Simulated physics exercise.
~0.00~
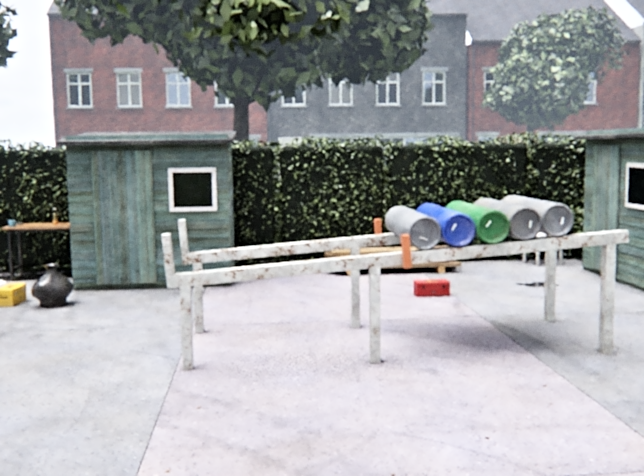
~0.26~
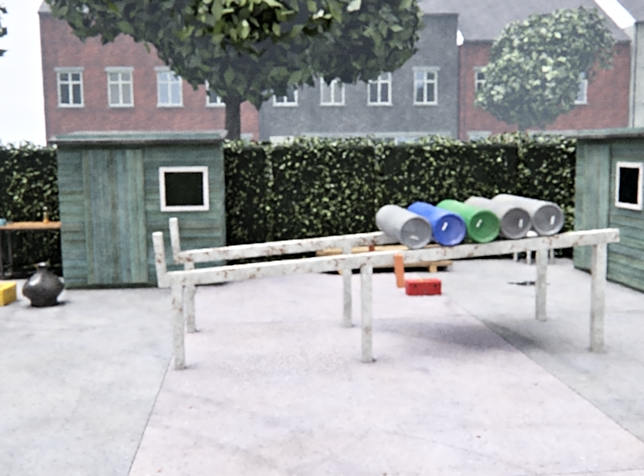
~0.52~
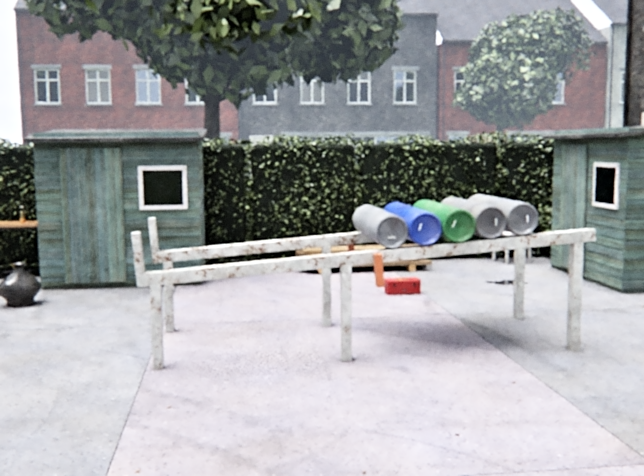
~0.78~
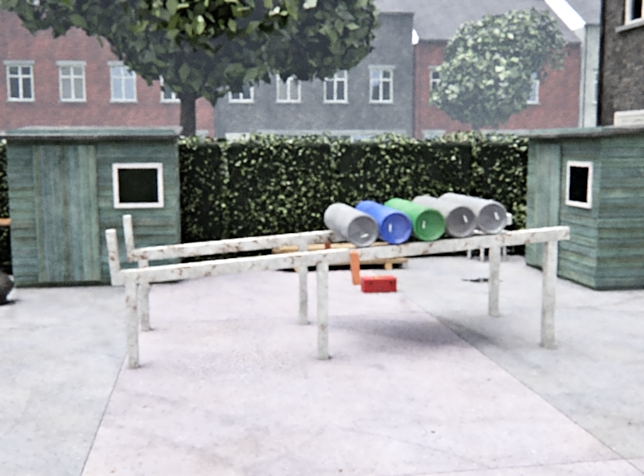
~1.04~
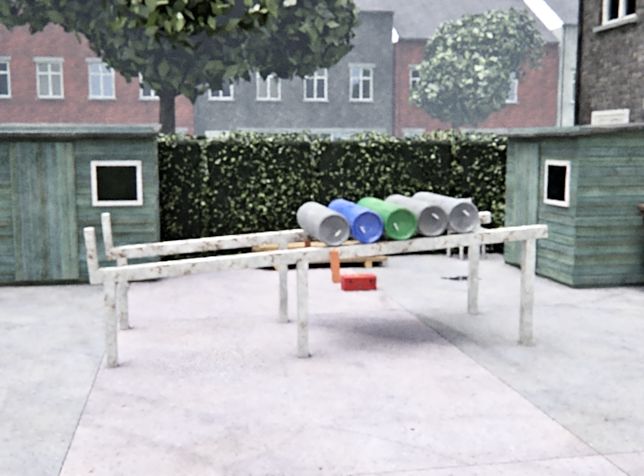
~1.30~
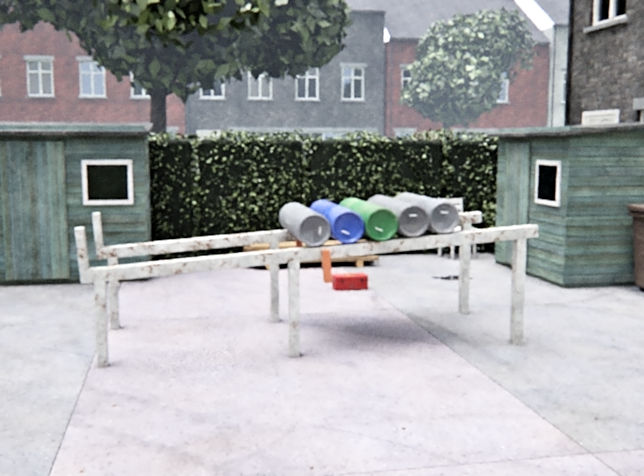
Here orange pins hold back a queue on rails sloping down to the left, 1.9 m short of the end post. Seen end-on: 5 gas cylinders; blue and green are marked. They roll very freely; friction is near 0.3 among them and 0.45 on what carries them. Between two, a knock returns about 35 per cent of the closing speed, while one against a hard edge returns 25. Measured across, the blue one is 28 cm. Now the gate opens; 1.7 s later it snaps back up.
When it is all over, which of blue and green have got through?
In the end blue clears the pins. Green is trapped.
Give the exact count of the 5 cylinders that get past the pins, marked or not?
The number is exactly 2.
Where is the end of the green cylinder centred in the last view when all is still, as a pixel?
(345, 228), roughly.
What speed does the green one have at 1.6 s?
Reading: Roughly 0.5 m/s.
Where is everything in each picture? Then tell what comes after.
In the first frame, blue (460, 230), green (493, 227); pins up; the rack falls 4°.
In the second frame, blue (450, 230), green (484, 226); pins down.
In the third frame, blue (426, 229), green (459, 226); pins down; the first has rolled 5 cm.
In the fourth frame, blue (396, 228), green (429, 225); pins down; the first has rolled 10 cm.
In the fifth frame, blue (368, 227), green (401, 224); pins down; the first has rolled 15 cm.
In the sixth frame, blue (349, 228), green (382, 224); pins down; the first has rolled 25 cm.
By 1.6 s, blue is on the rails, 10 cm above the pins, rolling left; green is on the rails, 35 cm above the pins, rolling left; 1 below the pins.
By 1.9 s, blue is in the air, 10 cm below the pins, rolling left; green is on the rails, 20 cm above the pins, rolling left; 2 below the pins.
Finally (4.5 s), blue is on the rails, 145 cm below the pins; green is on the rails, 15 cm above the pins; 2 below the pins.
